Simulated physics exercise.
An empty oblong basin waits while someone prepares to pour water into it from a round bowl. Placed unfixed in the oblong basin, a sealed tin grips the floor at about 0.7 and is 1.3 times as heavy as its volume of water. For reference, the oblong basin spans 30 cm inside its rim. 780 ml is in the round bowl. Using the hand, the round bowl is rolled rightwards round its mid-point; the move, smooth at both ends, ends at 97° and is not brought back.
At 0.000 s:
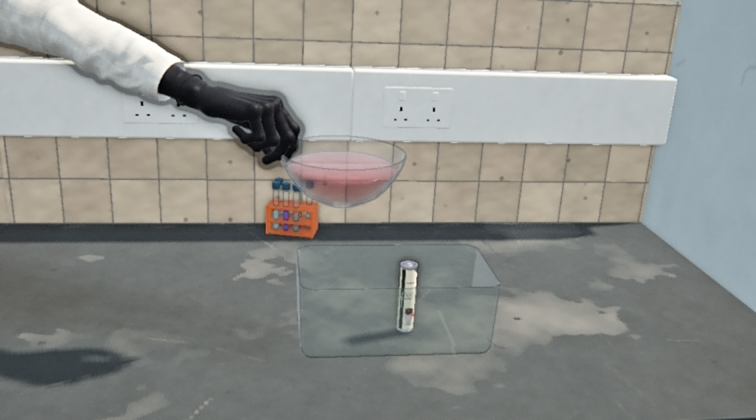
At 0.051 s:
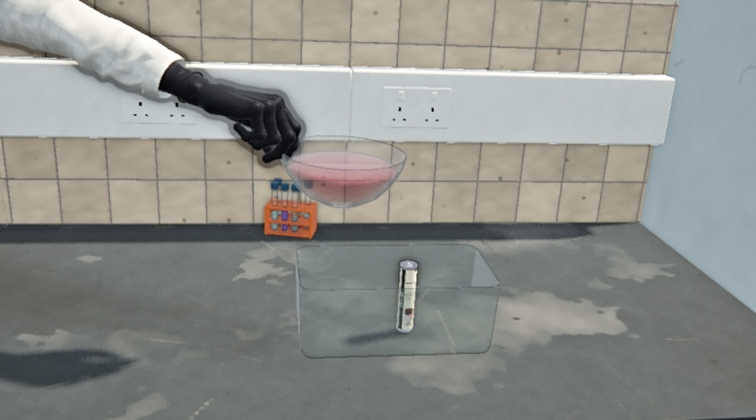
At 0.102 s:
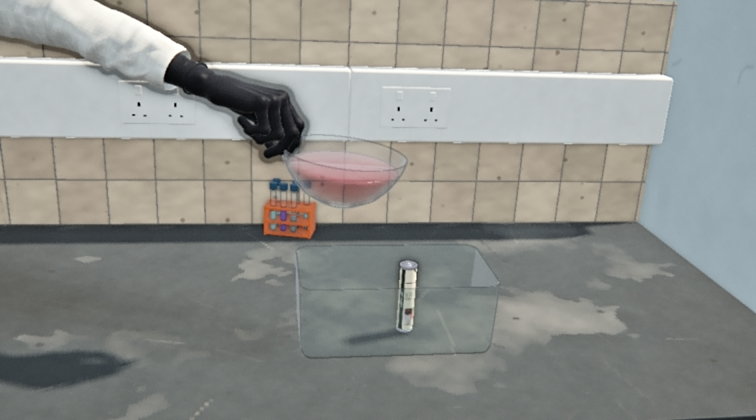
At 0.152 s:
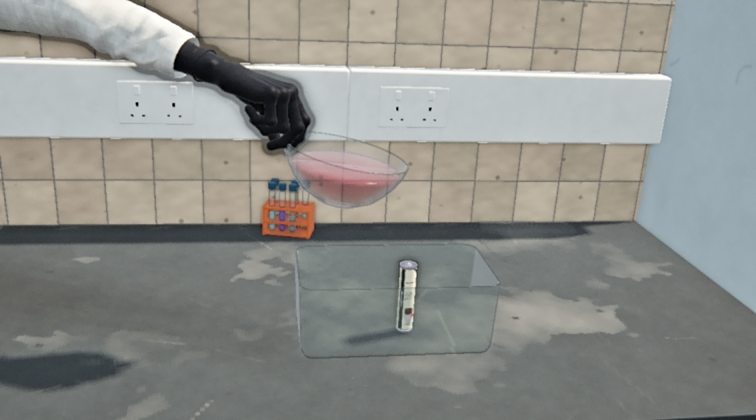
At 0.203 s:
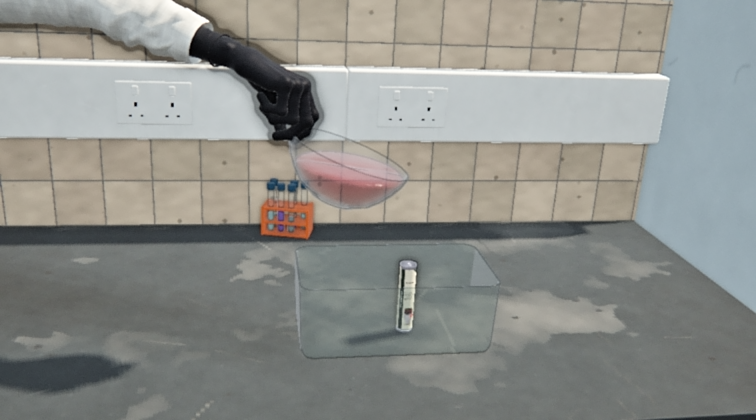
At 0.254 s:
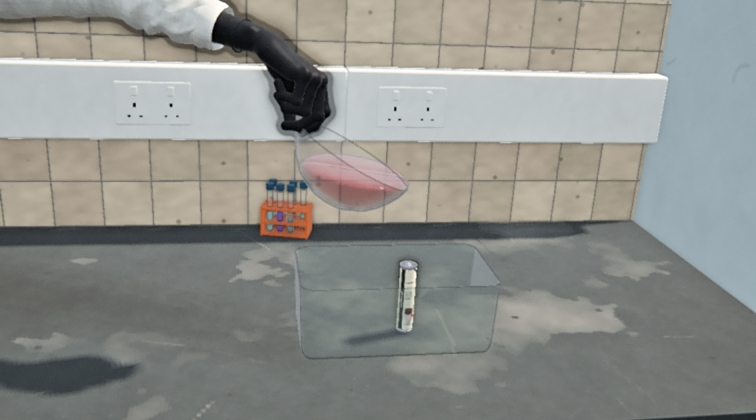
On a grey lab counter, a black-gloved hand held a clear round bowl of pinkish liquid above a glass basin with a small tin standing in it, and gradually tilted the bowl to the right.
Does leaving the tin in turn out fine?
It does not tilt over.
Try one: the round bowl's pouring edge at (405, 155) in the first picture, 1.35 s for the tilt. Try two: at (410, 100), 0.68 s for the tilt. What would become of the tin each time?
The tin stays vertical the first time and overturns the second time.
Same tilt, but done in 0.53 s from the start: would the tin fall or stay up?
The tin would stay balanced.
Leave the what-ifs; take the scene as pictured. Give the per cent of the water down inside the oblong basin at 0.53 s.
I'd estimate some 50 percent of the liquid.
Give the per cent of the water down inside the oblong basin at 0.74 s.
Around 86 parts in a hundred.
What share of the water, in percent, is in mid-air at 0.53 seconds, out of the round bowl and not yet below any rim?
Roughly 40 percent.
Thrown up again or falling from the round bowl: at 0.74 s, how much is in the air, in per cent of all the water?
Near 14 percent.
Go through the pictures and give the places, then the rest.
The first picture shows tilt 0°; pouring edge (405, 154); surface from (286, 164) to (398, 165); the oblong basin's rim runs from (299, 267) to (489, 266); the tin's top is at (409, 268).
The second picture shows tilt 1°; pouring edge (405, 155); surface from (286, 163) to (398, 165).
The third picture shows tilt 5°; pouring edge (406, 159); surface from (287, 161) to (398, 168).
The fourth picture shows tilt 11°; pouring edge (407, 166); surface from (290, 159) to (400, 170).
The fifth picture shows tilt 20°; pouring edge (407, 175); surface from (294, 159) to (403, 173).
The sixth picture shows tilt 30°; pouring edge (406, 186); surface from (300, 162) to (401, 177); 2 per cent is over the edge.
Then, 0.53 s in, the tilt is 86° and 11 per cent is still to pour; the tin stands where it began.
Then, 0.74 s in, the tilt is 97° and 0 per cent is still to pour; the tin stands where it began.
Then, 0.95 s in, the tilt is 97° and 0 per cent is still to pour; the tin stands where it began.
Then, 1.18 s in, the tilt is 97° and 0 per cent is still to pour; the tin stands where it began.
Finally, the tin stands where it began.
